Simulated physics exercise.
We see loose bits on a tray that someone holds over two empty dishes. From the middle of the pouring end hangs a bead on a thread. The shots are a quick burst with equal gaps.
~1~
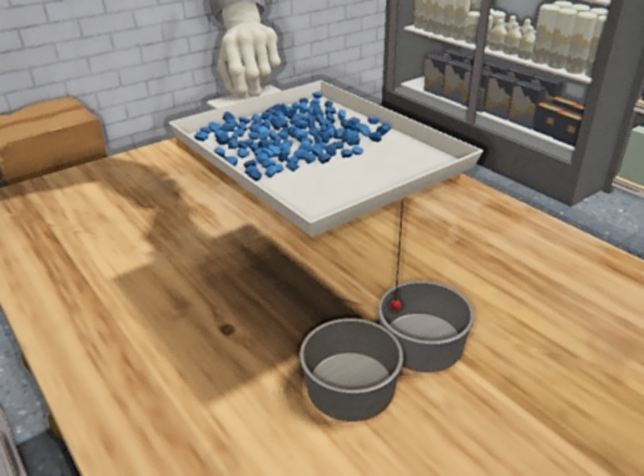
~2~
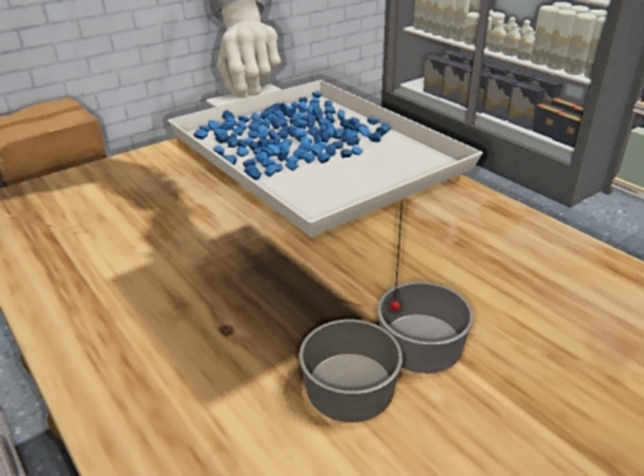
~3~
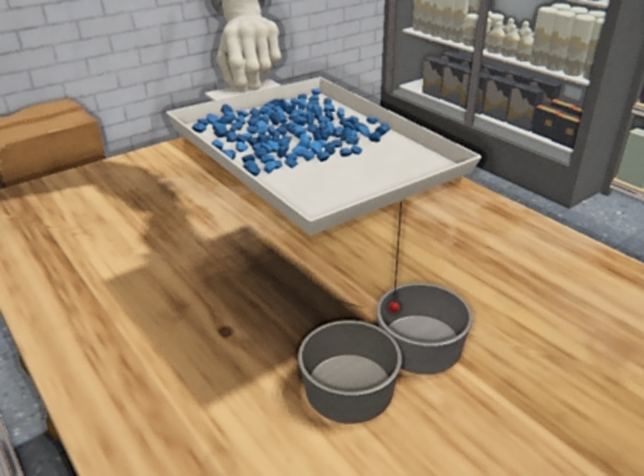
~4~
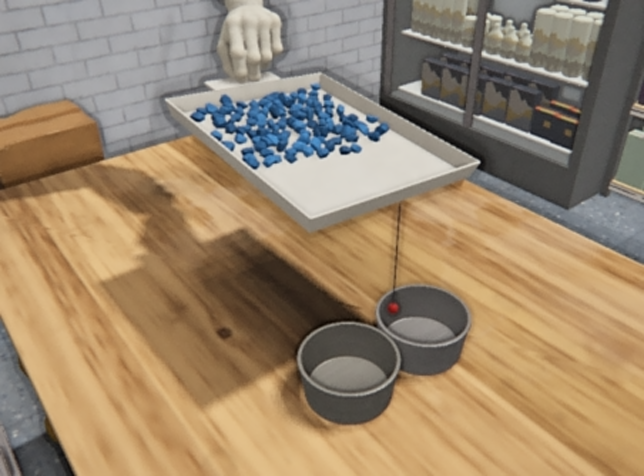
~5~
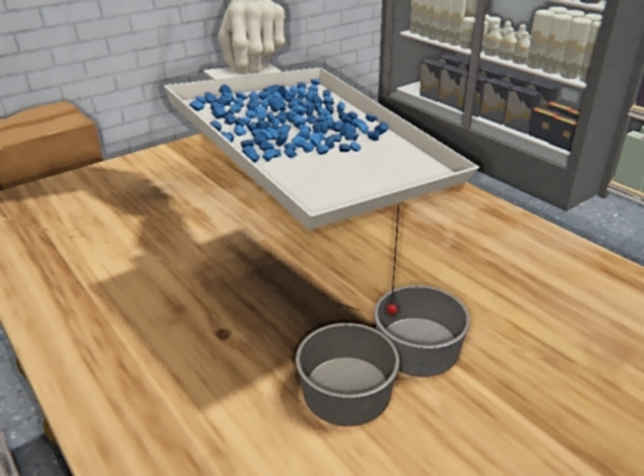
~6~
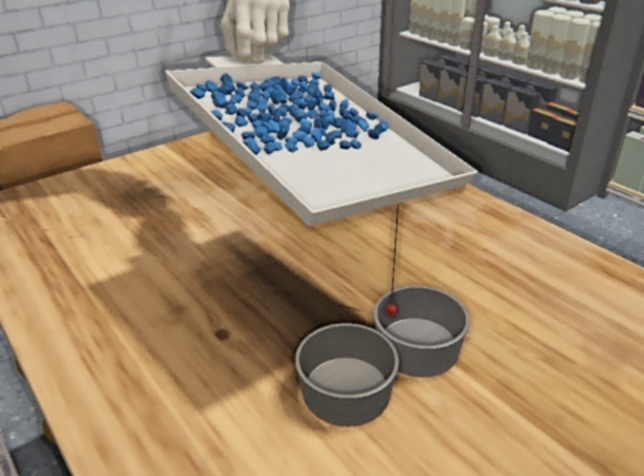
On a wooden table, two empty grey dishes sat below a tray of blue stones and a red bead hanging on a thread, while a pale hand slowly tilted the tray slightly toward its right corner.
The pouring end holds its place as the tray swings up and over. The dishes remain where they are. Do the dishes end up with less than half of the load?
Yes, they get under half.
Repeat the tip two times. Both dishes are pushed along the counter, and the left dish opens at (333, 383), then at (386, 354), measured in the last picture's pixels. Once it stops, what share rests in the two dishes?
0 %, 50 %.
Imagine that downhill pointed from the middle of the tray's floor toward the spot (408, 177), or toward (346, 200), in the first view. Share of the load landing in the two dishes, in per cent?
First heading 40 %, second heading 70 %.
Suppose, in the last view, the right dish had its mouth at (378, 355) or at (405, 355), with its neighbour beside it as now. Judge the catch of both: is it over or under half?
For the earlier try a smaller portion is kept, for the later one a smaller portion.
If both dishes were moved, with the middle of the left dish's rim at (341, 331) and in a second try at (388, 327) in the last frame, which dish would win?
So: The one further right first, and the one further right second.
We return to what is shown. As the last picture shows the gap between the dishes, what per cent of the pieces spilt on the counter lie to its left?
Left portion: Around 0 %.
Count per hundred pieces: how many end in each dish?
0 % left, 20 % right.
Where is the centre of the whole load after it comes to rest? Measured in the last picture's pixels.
Around (464, 312), give or take.
Soon, tray tipped steeply; most on the tray; a stray few outside both; a small part in the air.
A while on, tray tipped right over; a small part on the tray; a small part in the right dish; about two thirds outside both; a small part in the air.
Towards the end, tray tipped past a quarter turn; a small part in the right dish; most outside both.
Finally, tray tipped past a quarter turn; none in the left dish; a small part in the right dish; most outside both.
